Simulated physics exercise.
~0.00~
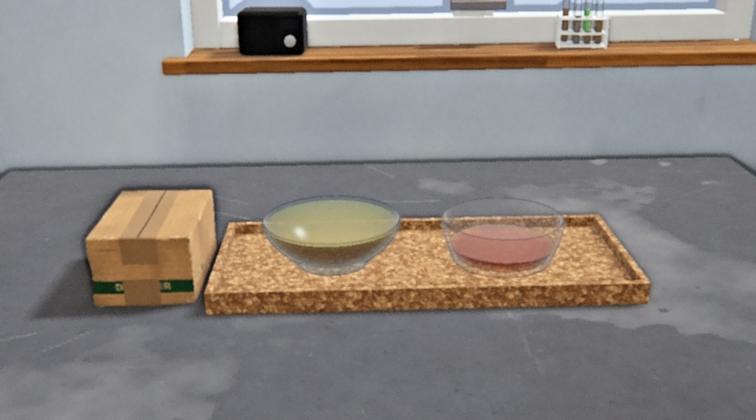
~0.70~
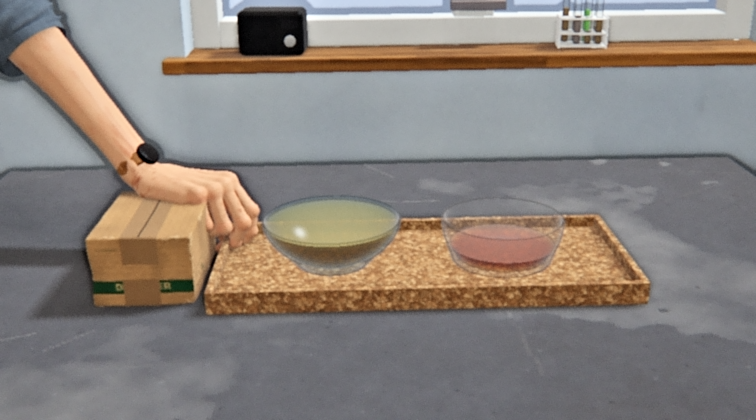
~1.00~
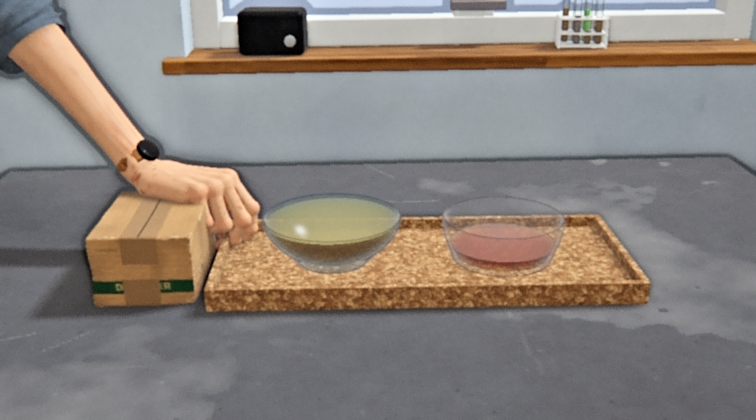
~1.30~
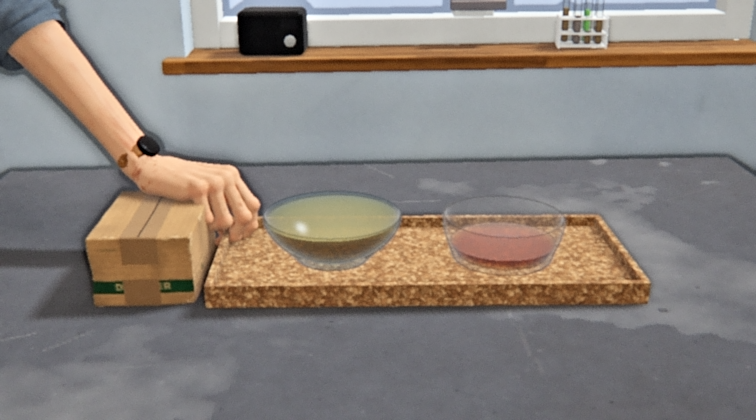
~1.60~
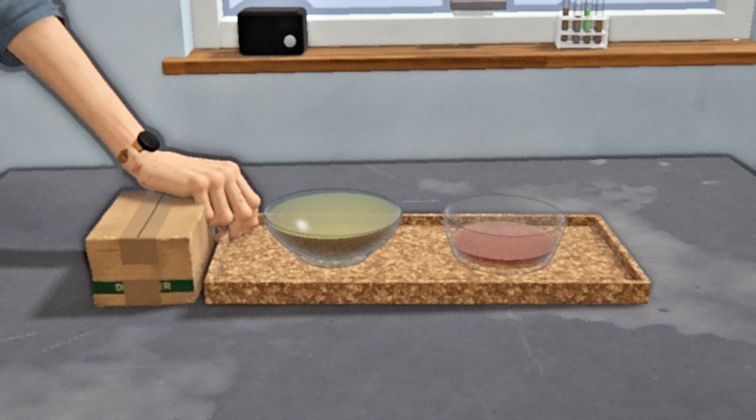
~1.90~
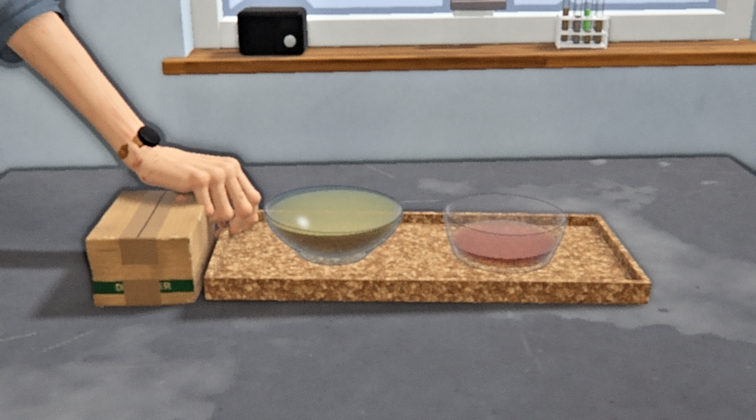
A hand grips the tray's left end and tilts it slightly beneath two filled bowls.
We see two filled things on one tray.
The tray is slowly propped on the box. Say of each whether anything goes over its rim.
In order: Bowl: Overflows; dish: Does not overflow.
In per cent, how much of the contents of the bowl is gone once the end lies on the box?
Roughly 30 percent.
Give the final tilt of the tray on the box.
11°, give or take.
Around 2.6 s, the tray slopes by about 6°; bowl, it has lost some; dish, none is lost.
Around 3.4 s, the tray slopes by about 12°; bowl, it has lost some; dish, none is lost.
Around 4.6 s, the tray slopes by about 11°, resting on the box; bowl, it has lost some; dish, none is lost.
